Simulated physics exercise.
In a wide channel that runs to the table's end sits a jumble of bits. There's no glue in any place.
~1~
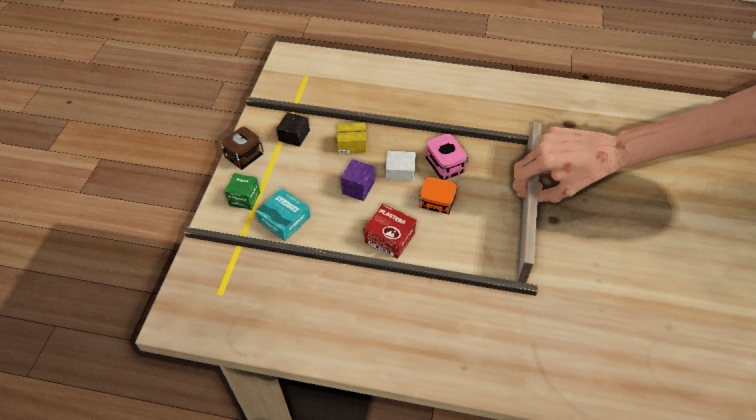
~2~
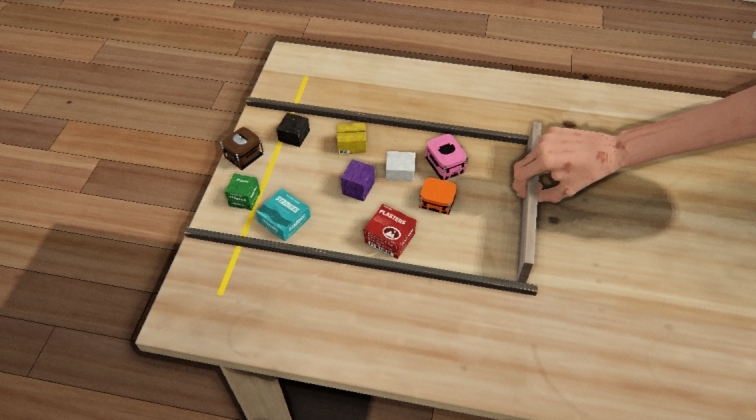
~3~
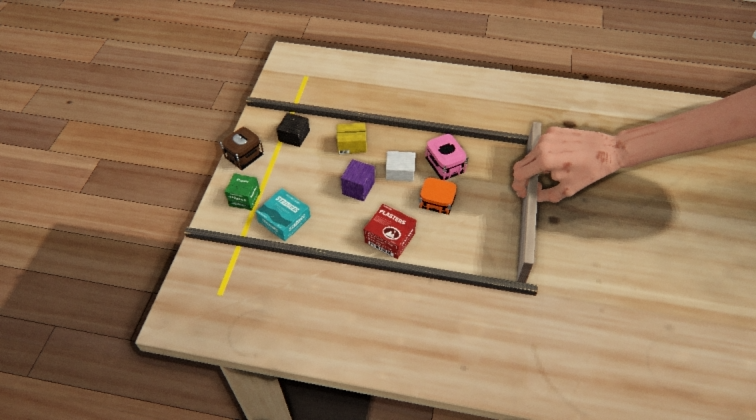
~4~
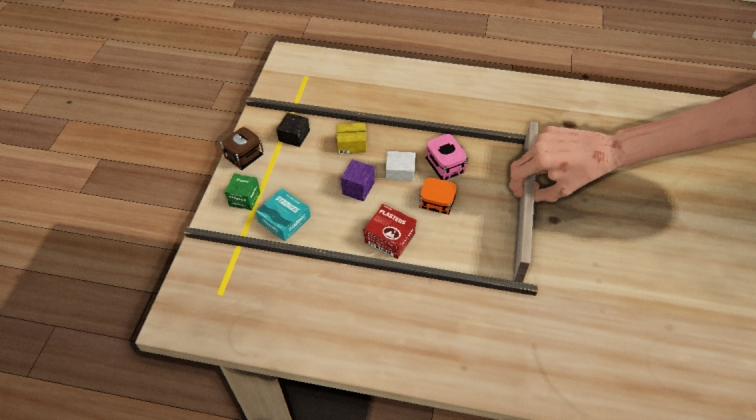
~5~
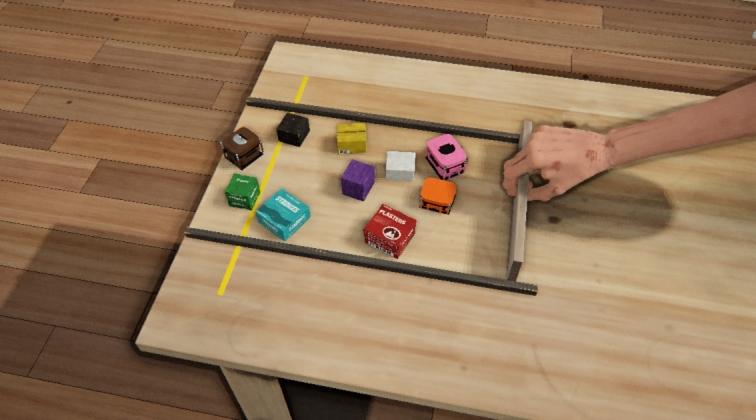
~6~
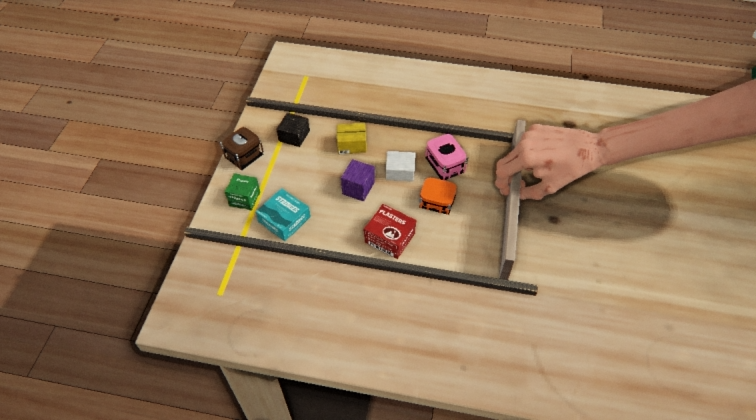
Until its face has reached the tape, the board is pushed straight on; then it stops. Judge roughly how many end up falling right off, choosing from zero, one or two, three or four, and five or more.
Falling ones: Three or four.
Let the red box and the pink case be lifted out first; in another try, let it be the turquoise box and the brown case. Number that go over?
Result: 1 in the first case, with 1 in the second.
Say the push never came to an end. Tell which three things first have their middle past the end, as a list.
It goes the green box, after that the black block, and then the brown case.
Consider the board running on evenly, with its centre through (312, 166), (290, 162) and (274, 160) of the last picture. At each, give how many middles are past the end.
Past-the-end tally - position 1: 0, position 2: 1, position 3: 3.
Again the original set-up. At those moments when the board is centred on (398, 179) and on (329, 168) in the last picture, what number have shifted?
First 5, then 9.
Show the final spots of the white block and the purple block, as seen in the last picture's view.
In the last view, the middles sit near (246, 146) and near (223, 165).
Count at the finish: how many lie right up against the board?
The count in contact is 3.
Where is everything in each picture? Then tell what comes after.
Brown case (242, 148); green box (243, 192); black block (293, 129); board (530, 198); tape (269, 171), in the first picture.
Green box (243, 192); board (530, 198), in the second picture.
Black block (293, 130); white block (400, 166), in the third picture.
Brown case (243, 148); purple block (358, 180), in the fourth picture.
Green box (243, 192); red box (390, 231), in the fifth picture.
Brown case (243, 148); green box (243, 192); black block (293, 130); board (513, 196); tape (269, 171), in the sixth picture.
Soon after, none off yet; brown case at rest near (243, 148); green box at rest near (243, 192); black block at rest near (293, 130).
At rest, the number that fall off is three or four; fallen, turquoise box, black block, green box and brown case.
